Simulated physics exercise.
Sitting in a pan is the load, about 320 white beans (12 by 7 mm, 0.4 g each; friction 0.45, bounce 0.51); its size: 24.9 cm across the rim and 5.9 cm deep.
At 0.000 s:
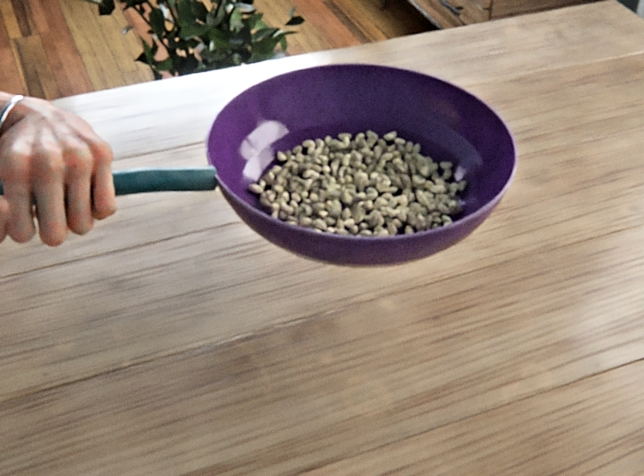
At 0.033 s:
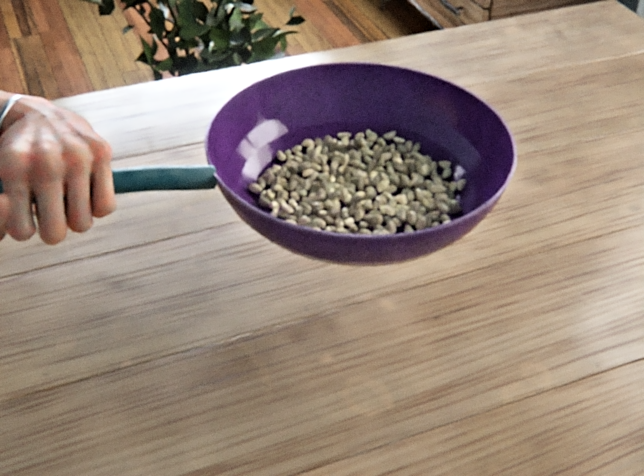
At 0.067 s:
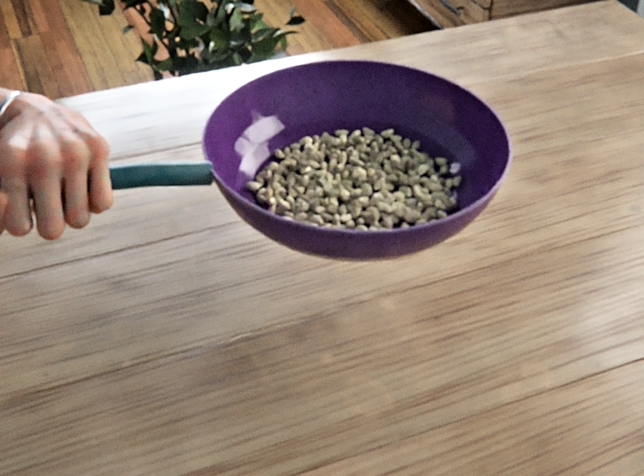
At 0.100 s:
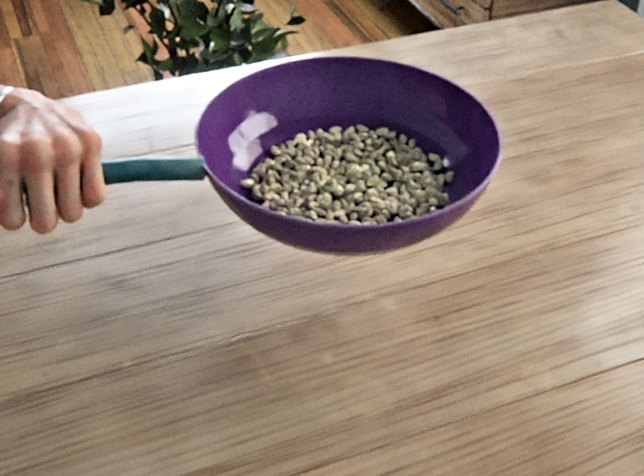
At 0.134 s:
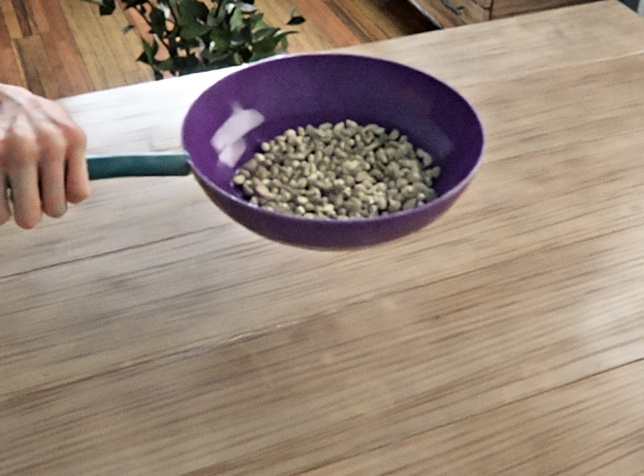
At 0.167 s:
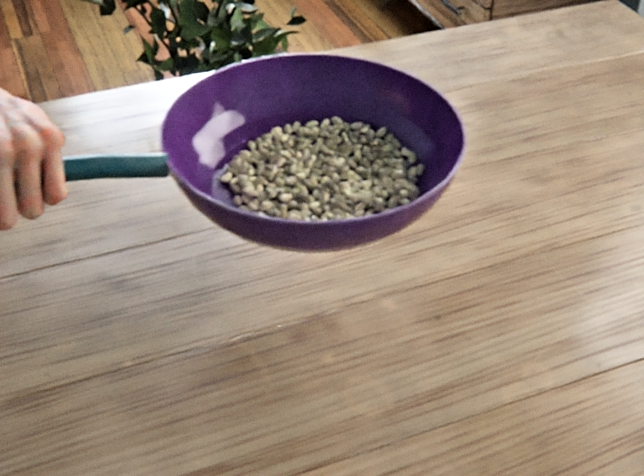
A purple pan with a teal handle, holding a heap of pale beans, hangs nearly still above a wooden table, gripped by a hand at the left. The hand then draws it a short way left, gradually faster, with the pan staying level and the beans riding along inside.
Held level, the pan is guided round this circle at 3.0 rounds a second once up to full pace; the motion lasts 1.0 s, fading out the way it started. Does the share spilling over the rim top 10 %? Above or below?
Seems to me the spillage doesn't go past a tenth.
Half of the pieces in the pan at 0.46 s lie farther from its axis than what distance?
About 6.5 cm.
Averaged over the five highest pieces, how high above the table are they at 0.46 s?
They're roughly 13 cm up.
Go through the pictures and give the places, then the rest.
The first frame shows pan at (355, 246); tilt 0 degrees; moved 0.0 cm; top of the load at (328, 141).
The second frame shows pan at (354, 244); tilt 0 degrees; moved 0.2 cm; top of the load at (327, 140).
The third frame shows pan at (351, 239); tilt 0 degrees; moved 0.8 cm; top of the load at (325, 138).
The fourth frame shows pan at (344, 233); tilt 0 degrees; moved 1.7 cm; top of the load at (320, 134).
The fifth frame shows pan at (330, 229); tilt 0 degrees; moved 3.0 cm; top of the load at (309, 130).
The sixth frame shows pan at (312, 230); tilt 0 degrees; moved 4.3 cm; top of the load at (296, 127). Its speed is now 0.57 m/s.
After 0.46 s, pan 100 %; middle of the pieces not yet landed near (324, 206).
After 0.71 s, pan 100 %; middle of the pieces not yet landed near (336, 211).
After 0.93 s, pan 100 %; middle of the pieces not yet landed near (322, 187).
Then, at 1.15 s, pan 100 %; middle of the pieces not yet landed near (314, 195).
By 1.6 s all is still; pan 100 %.
